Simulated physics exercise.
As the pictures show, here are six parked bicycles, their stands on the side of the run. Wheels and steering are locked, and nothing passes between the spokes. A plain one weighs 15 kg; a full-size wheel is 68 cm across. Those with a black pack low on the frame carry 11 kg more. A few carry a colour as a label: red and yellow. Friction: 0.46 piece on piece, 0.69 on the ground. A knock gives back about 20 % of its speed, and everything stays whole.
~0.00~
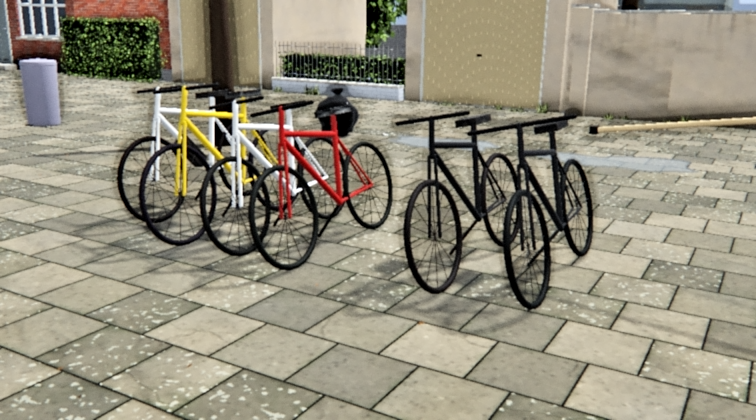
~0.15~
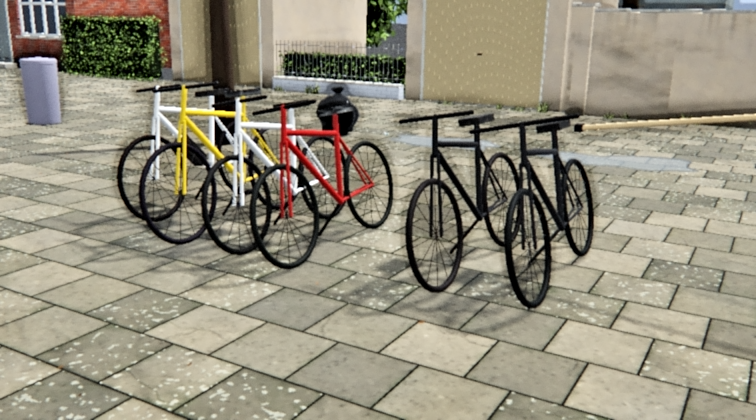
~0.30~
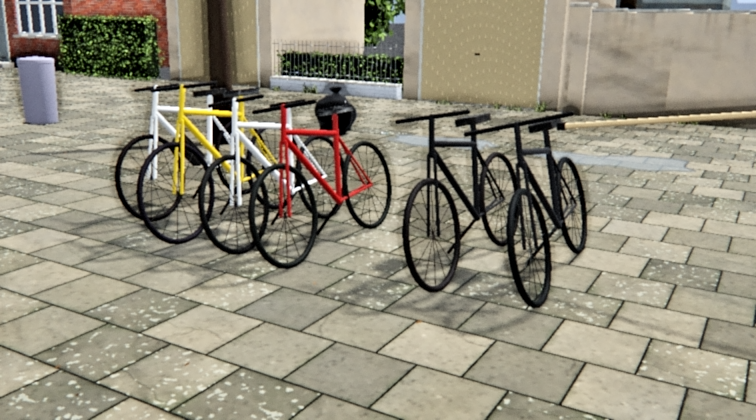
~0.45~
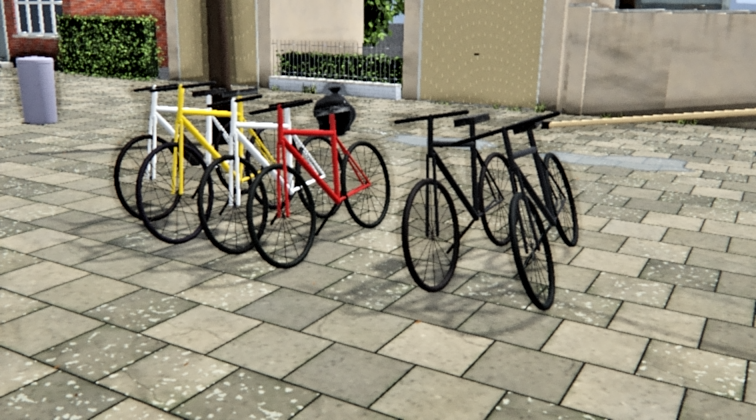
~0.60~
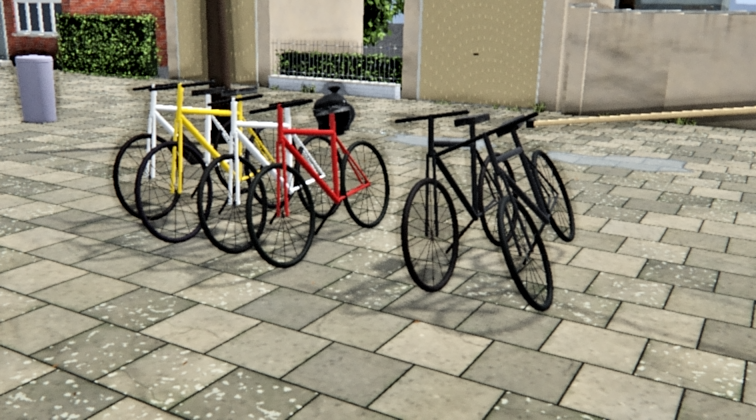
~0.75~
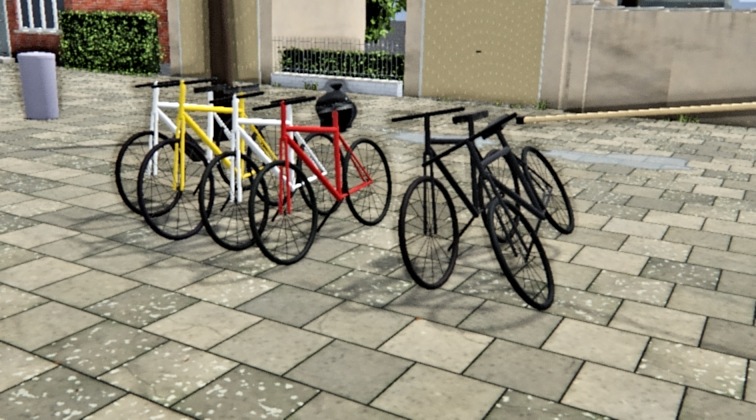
A pole moves left and pushes the rightmost black bicycle, which tilts toward its black neighbour.
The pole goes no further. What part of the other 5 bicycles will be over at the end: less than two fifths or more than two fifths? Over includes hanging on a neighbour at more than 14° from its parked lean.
It comes to over two fifths.
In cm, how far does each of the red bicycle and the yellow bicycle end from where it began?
Red 80, yellow 70.
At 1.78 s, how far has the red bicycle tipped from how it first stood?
Roughly 10°.
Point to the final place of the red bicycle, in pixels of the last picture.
At about (220, 188).
Around 1.78 s, 1 of the 5 other bicycles over; red bicycle tipped 8°.
Around 3.32 s, 5 of the 5 other bicycles over; red bicycle tipped 57°; yellow bicycle tipped 48°.
Finally (4.3 s), 5 of the 5 other bicycles over; yellow bicycle tipped 73°; red bicycle tipped 64°. That is 100 per cent. Not one is left standing. Seen by the last camera, middles, yellow bicycle near (144, 174), red bicycle near (220, 188).
